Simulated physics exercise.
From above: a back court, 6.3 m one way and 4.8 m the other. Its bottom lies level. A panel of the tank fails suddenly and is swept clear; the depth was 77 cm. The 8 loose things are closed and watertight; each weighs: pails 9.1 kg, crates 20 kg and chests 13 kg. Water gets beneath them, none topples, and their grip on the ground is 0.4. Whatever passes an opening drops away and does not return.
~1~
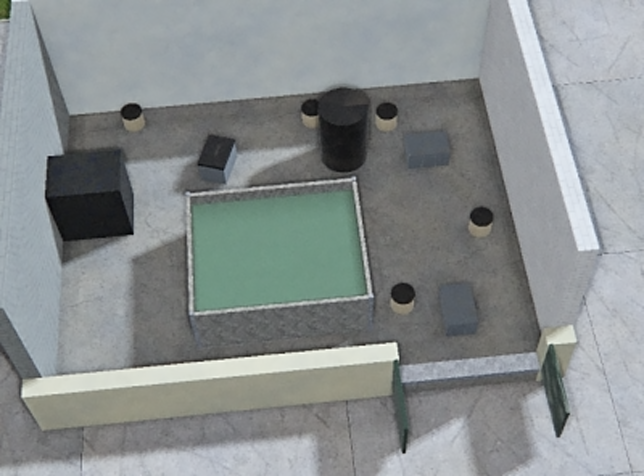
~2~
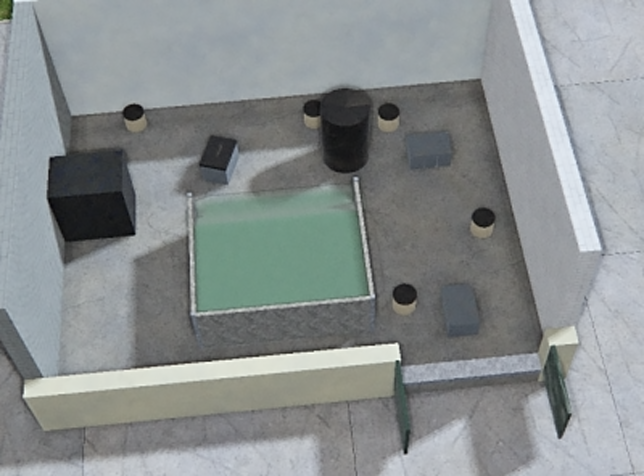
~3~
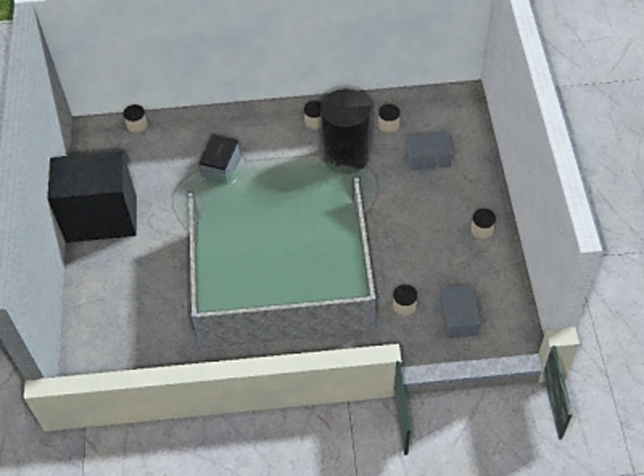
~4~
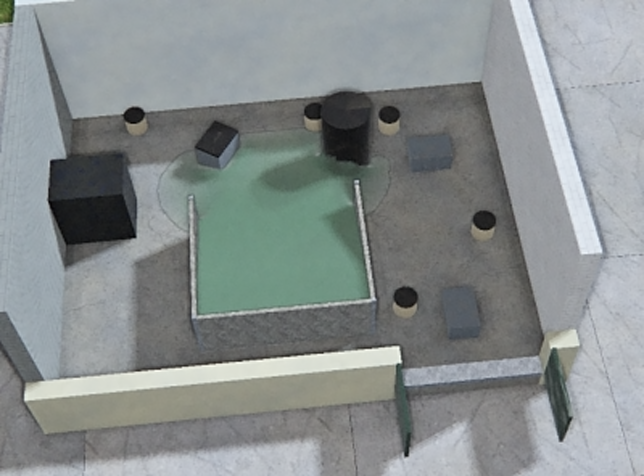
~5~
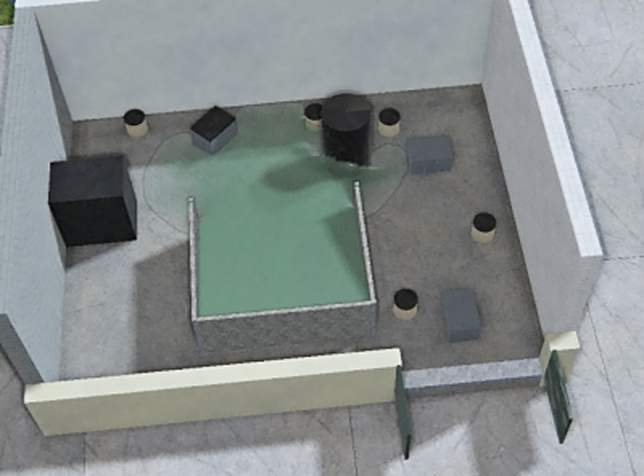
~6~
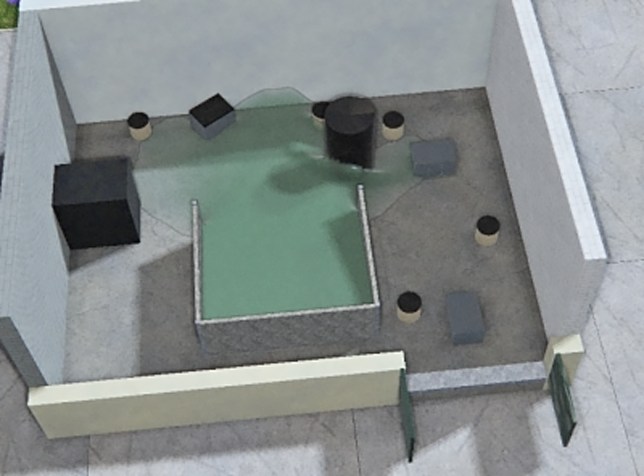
Green water fills a stone-rimmed tank in a walled, level grey back court, seen from high above with the view drifting very slightly. Around it are a large black box at left, a black cylinder behind, pale dark-topped pails, and grey chests at right. The tank's rear side gives way, and water fans backward and sideways, pushing and turning a small dark-topped chest toward the back wall and nudging a rear pail slightly.
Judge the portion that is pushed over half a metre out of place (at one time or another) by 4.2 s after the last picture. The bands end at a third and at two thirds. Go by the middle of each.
It is at least two thirds.
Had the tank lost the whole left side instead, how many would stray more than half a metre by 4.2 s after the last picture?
In that case 5 of them.
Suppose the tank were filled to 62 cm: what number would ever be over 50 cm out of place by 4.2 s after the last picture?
Then 6.
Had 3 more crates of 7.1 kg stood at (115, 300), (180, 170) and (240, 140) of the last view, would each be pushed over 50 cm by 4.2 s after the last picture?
In turn: Under, past it, past it.
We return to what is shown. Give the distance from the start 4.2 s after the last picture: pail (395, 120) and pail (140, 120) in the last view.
In that order: 30 cm, 300 cm.
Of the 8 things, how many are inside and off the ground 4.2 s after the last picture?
At that moment 2.
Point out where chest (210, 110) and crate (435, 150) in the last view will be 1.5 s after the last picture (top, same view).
Around (104, 109) and (477, 135).
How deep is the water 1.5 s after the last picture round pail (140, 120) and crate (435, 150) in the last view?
About 46 and 9 cm.
Then, 0.4 s after the last picture 2 of 8 are over 50 cm from their spots; 1 afloat.
Then, 1.5 s after the last picture 5 of 8 are over 50 cm from their spots; 4 afloat.
Then, 2.8 s after the last picture 6 of 8 are over 50 cm from their spots; 5 afloat.
Then, 4.2 s after the last picture 7 of 8 are over 50 cm from their spots, and 8 have been at some point; 2 afloat.
